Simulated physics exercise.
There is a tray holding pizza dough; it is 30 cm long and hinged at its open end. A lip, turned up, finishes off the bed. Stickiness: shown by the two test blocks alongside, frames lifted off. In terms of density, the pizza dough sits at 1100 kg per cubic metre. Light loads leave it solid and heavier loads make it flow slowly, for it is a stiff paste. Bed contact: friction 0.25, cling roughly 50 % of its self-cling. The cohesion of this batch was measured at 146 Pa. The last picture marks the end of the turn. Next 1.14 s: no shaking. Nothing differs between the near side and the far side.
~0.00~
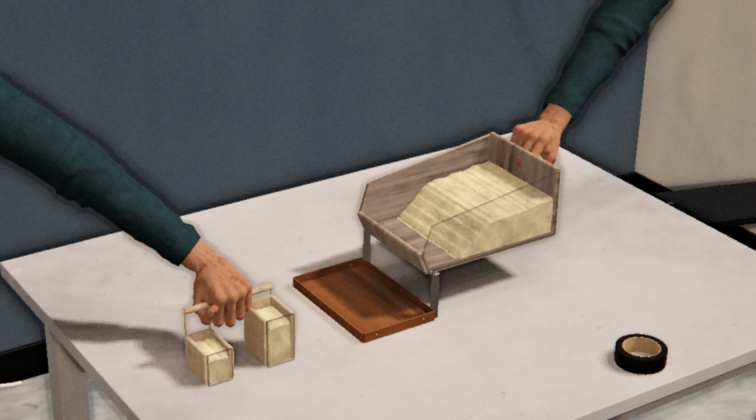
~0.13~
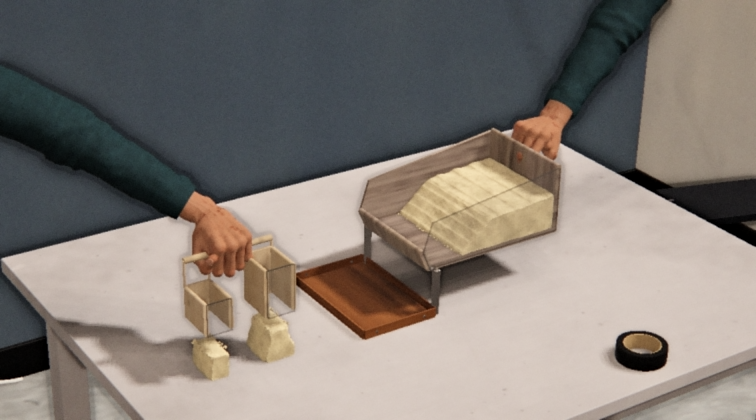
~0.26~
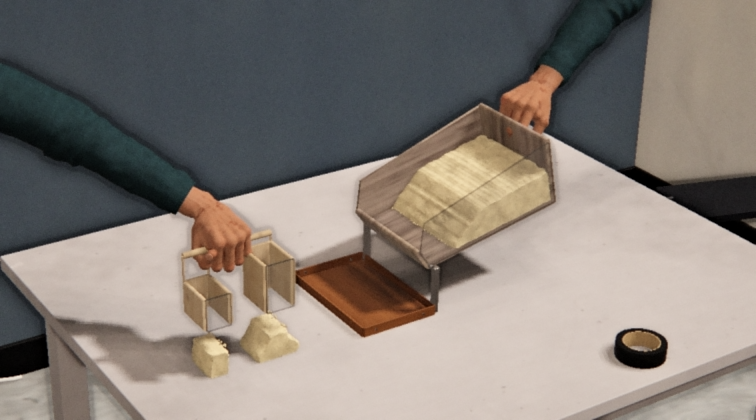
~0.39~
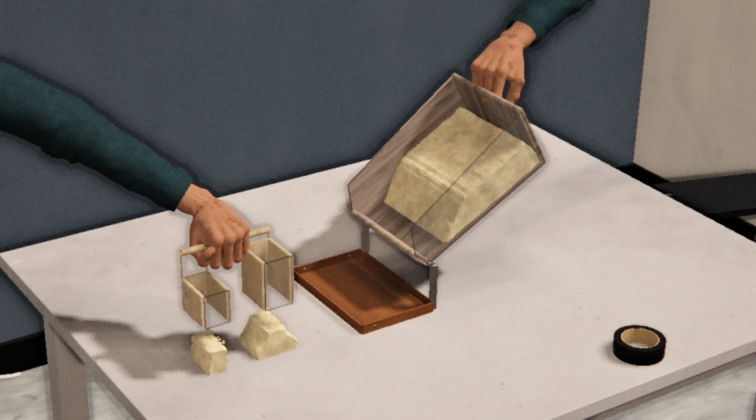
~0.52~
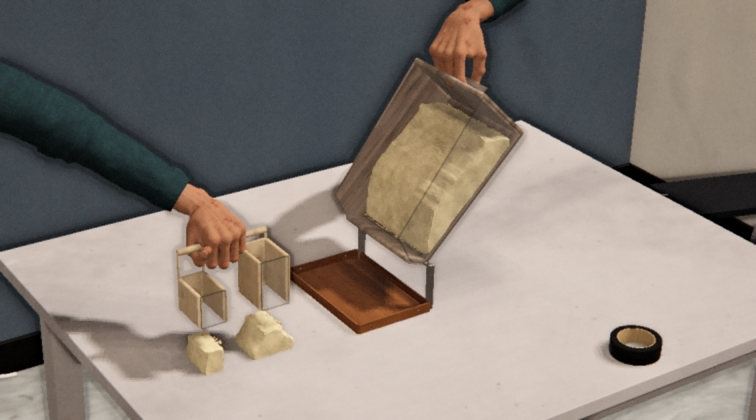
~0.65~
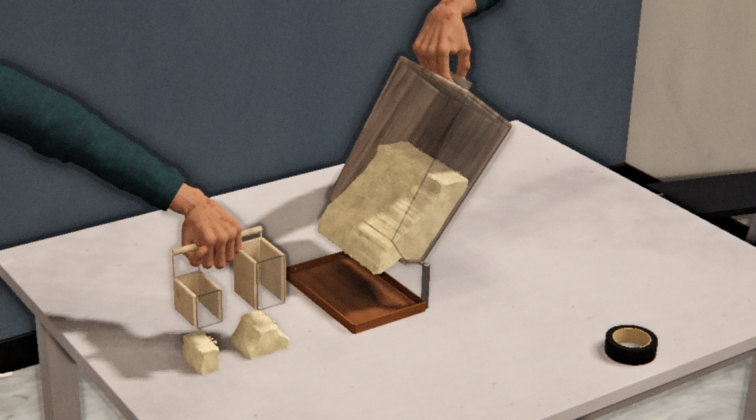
Pale doughy blocks sagging as a hand lifts off their moulds, then a larger mass sliding down a hand-tilted wooden tray.
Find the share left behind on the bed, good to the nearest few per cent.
Near 15 per cent.
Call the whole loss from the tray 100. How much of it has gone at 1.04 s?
100 %.
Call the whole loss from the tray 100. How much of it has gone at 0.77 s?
About 70 %.
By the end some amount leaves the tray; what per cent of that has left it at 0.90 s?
100 per cent.
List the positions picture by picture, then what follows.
Top of the high end at (556, 172), tilt 0 degrees; foremost bit of the pizza dough at (461, 257); block heights 5.1 cm, 7.9 cm (left to right), in the first frame.
Top of the high end at (557, 168), tilt 0 degrees; foremost bit of the pizza dough at (462, 253); block heights 4.9 cm, 6.5 cm (left to right), in the second frame.
Top of the high end at (545, 143), tilt 12 degrees; foremost bit of the pizza dough at (456, 246); block heights 4.9 cm, 5.4 cm (left to right), in the third frame.
Top of the high end at (519, 113), tilt 29 degrees; foremost bit of the pizza dough at (446, 243); block heights 4.9 cm, 5.4 cm (left to right), in the fourth frame.
Top of the high end at (481, 99), tilt 45 degrees; foremost bit of the pizza dough at (427, 254); block heights 4.9 cm, 5.4 cm (left to right), in the fifth frame.
Top of the high end at (466, 97), tilt 50 degrees; foremost bit of the pizza dough at (377, 270); block heights 4.9 cm, 5.4 cm (left to right), in the sixth frame.
After 0.77 s, the tilt is 50 degrees and 44 % is on the bed.
After 0.90 s, the tilt is 50 degrees and 17 % is on the bed.
After 1.04 s, the tilt is 50 degrees and 15 % is on the bed.
After 1.18 s, the tilt is 50 degrees and 15 % is on the bed.
After 1.75 s, the tilt is 50 degrees and 15 % is on the bed.
